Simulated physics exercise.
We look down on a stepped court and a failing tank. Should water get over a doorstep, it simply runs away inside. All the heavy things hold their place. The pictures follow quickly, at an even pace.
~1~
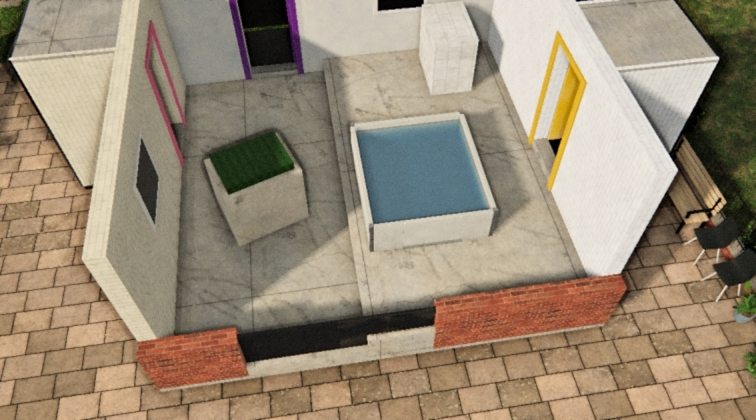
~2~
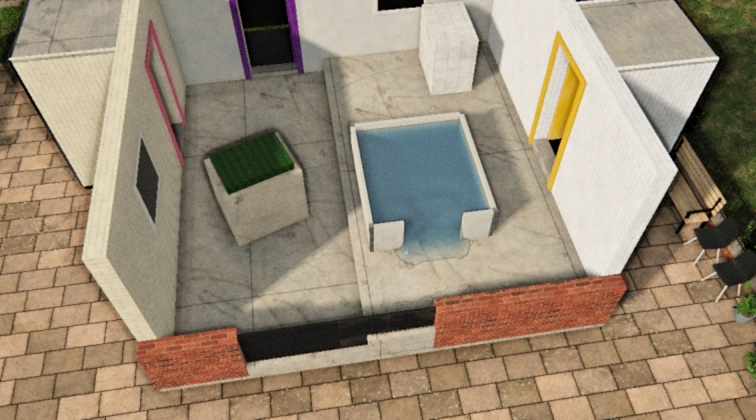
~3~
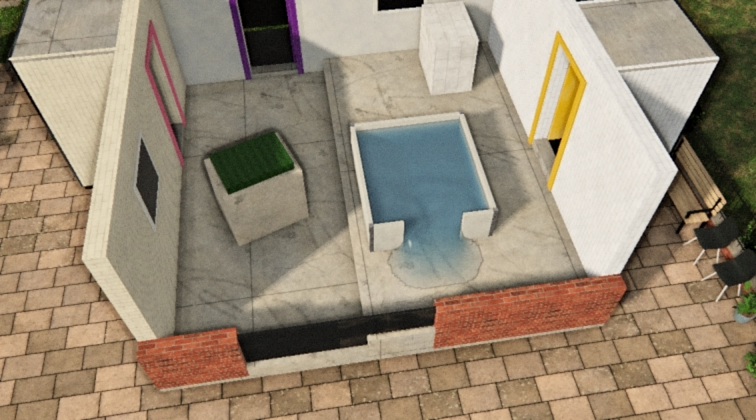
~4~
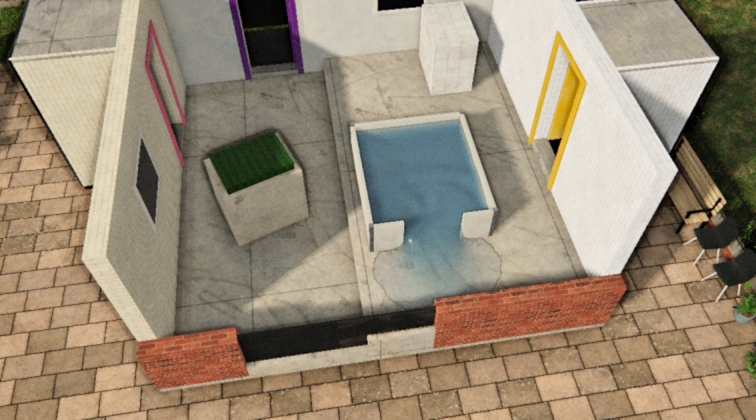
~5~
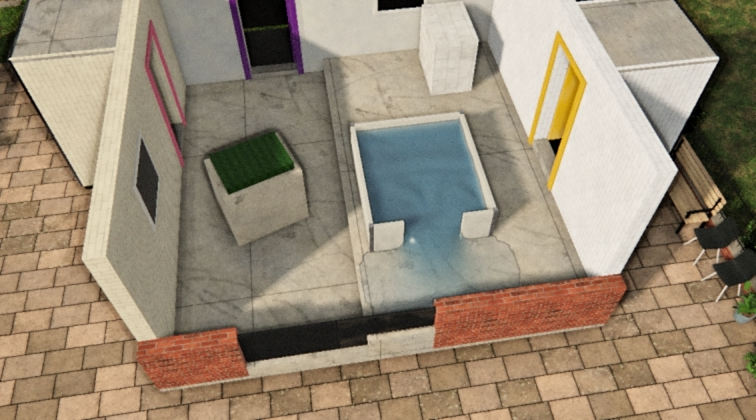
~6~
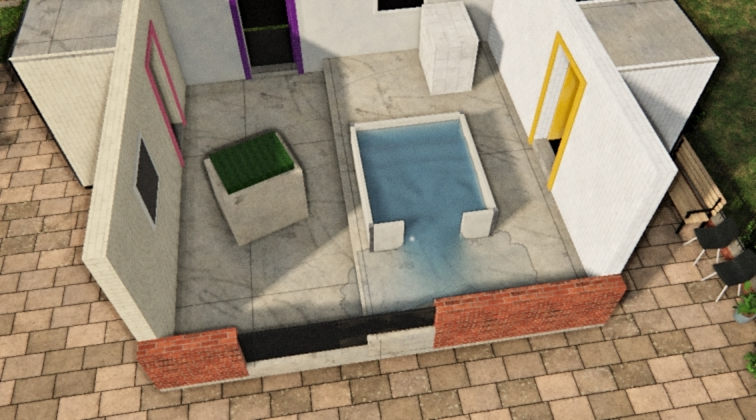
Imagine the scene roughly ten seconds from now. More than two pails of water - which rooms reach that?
The pink door falls short; the purple door falls short; the yellow door falls short.
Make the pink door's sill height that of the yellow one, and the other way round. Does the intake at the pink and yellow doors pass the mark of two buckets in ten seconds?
Note: Pink door sub-threshold; yellow door sub-threshold.
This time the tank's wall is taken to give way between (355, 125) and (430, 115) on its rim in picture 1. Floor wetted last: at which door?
It would be the door marked yellow.
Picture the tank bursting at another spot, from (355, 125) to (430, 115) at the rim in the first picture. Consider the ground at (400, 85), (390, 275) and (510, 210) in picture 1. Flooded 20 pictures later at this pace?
The first spot is swamped, the second spared, the third spared.
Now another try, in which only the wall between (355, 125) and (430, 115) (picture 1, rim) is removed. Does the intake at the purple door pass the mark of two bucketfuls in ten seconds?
I reckon the purple door crosses the line.
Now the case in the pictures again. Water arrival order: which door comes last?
Door: The door marked purple.
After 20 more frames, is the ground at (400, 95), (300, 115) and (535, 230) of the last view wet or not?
First spot not wet, second not wet, third soaked.
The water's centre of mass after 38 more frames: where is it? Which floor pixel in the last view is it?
My guess is about (378, 196).
A moment on, water covers 15 % of the floor; the pink door not reached, the purple door not reached, the yellow door not reached.
Next, water covers 25 % of the floor; the pink door not reached, the purple door not reached, the yellow door wet at the sill, nothing in.
Then, water covers 45 % of the floor; the pink door not reached, the purple door not reached, the yellow door wet at the sill, nothing in.
Later, water covers 70 % of the floor; the pink door wet at the sill, nothing in, the purple door wet at the sill, nothing in, the yellow door wet at the sill, nothing in.
In the end, water covers 95 % of the floor; the pink door wet at the sill, nothing in, the purple door wet at the sill, nothing in, the yellow door wet at the sill, nothing in.
